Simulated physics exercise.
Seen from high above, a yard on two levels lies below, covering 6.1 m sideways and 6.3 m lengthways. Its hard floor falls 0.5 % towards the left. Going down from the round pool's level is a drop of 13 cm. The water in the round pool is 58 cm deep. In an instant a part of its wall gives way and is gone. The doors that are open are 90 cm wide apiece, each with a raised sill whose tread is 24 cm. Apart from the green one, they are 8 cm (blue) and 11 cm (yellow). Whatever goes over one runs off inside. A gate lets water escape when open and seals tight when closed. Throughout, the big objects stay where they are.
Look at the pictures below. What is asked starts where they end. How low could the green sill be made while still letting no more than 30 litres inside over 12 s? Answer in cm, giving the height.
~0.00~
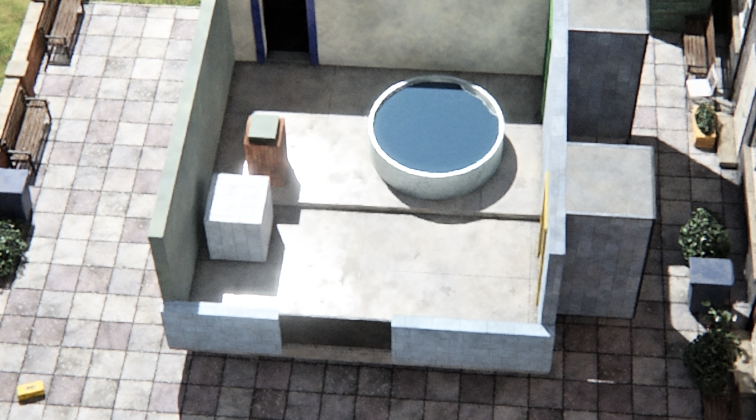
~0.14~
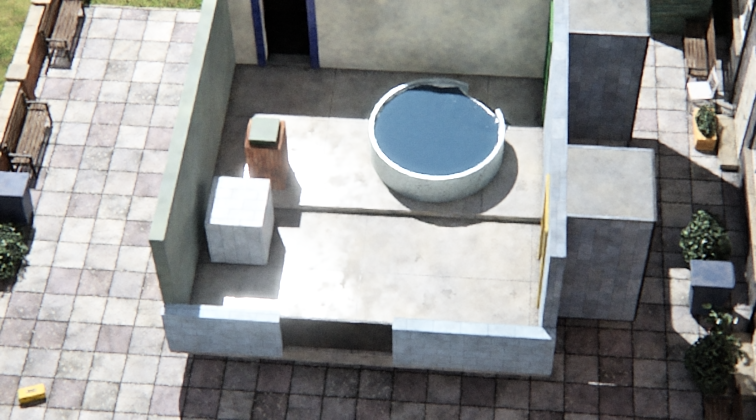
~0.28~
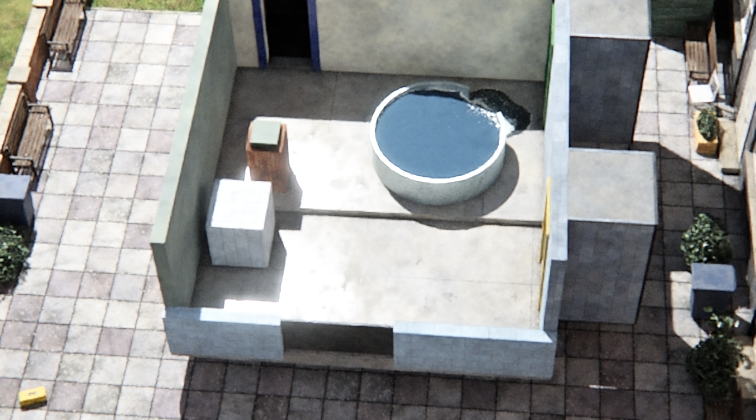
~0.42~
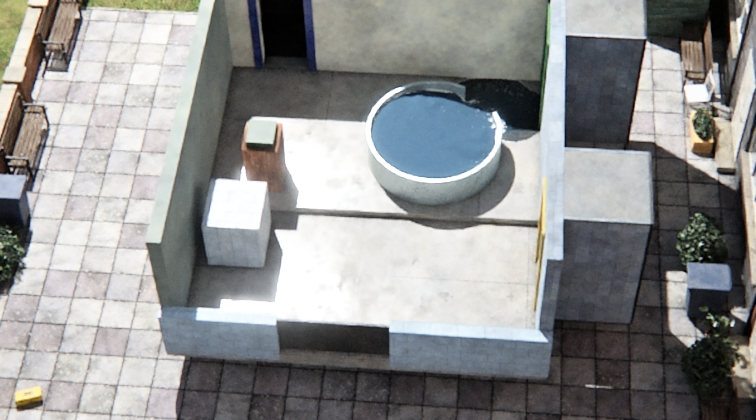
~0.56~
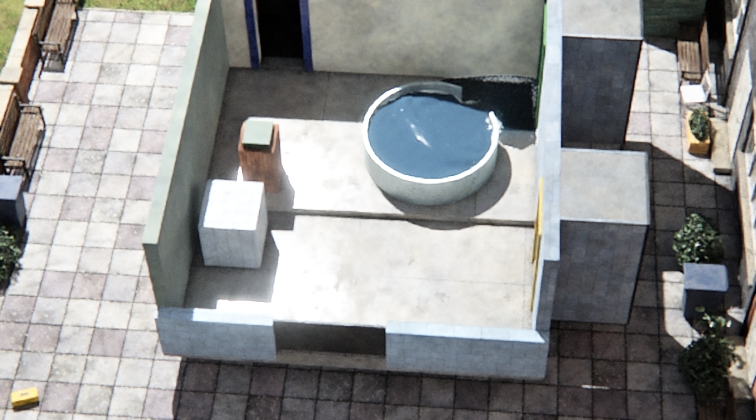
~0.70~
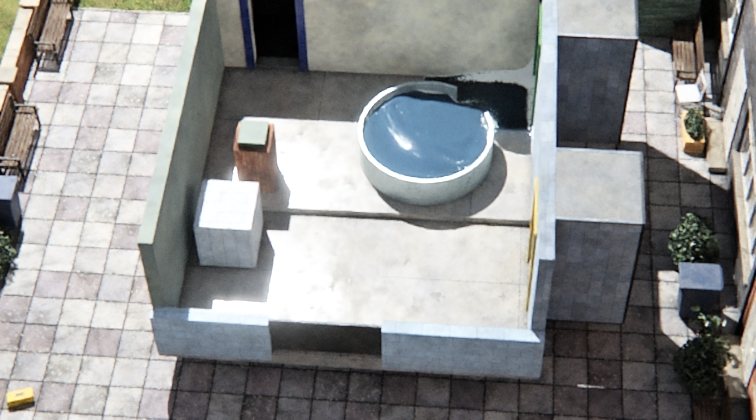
About 35 cm.
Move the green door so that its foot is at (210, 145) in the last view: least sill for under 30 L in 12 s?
Close to 6.5 cm at the least.
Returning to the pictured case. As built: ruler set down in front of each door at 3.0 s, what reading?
Door depths (cm): Green = 32, blue = 2, yellow = 2.
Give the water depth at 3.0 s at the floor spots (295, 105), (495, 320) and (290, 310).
I'd read roughly 3, 0 and 0 cm there.
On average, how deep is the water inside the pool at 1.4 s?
It averages near 45 cm.
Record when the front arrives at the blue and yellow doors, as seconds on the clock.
Blue door 2.8 seconds, yellow door 3.0 seconds.
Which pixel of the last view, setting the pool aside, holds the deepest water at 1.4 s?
Check close to (498, 92).
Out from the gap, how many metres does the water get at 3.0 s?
About 4.2 metres out.
After 1.4 s water covers 10 % of the floor, deepest (42 cm) near (498, 92); 41 cm at the green door, 36 litres in over its 20 cm sill.
After 3.0 s water covers 30 % of the floor; 32 cm at the green door, 190 litres in over its 20 cm sill.
After 12.0 s water covers 95 % of the floor, deepest (15 cm) near (173, 335); 10 cm at the green door, 258 litres in over its 20 cm sill.
At the green door as built, the water arrived by 0.5 s and peaked near 41 cm at 1.6 s.
With a sill of 29.5 cm, 74 litres would have come in within the 12 s; with 39.5 cm, 9 litres. So under 30 litres takes about 35 cm.
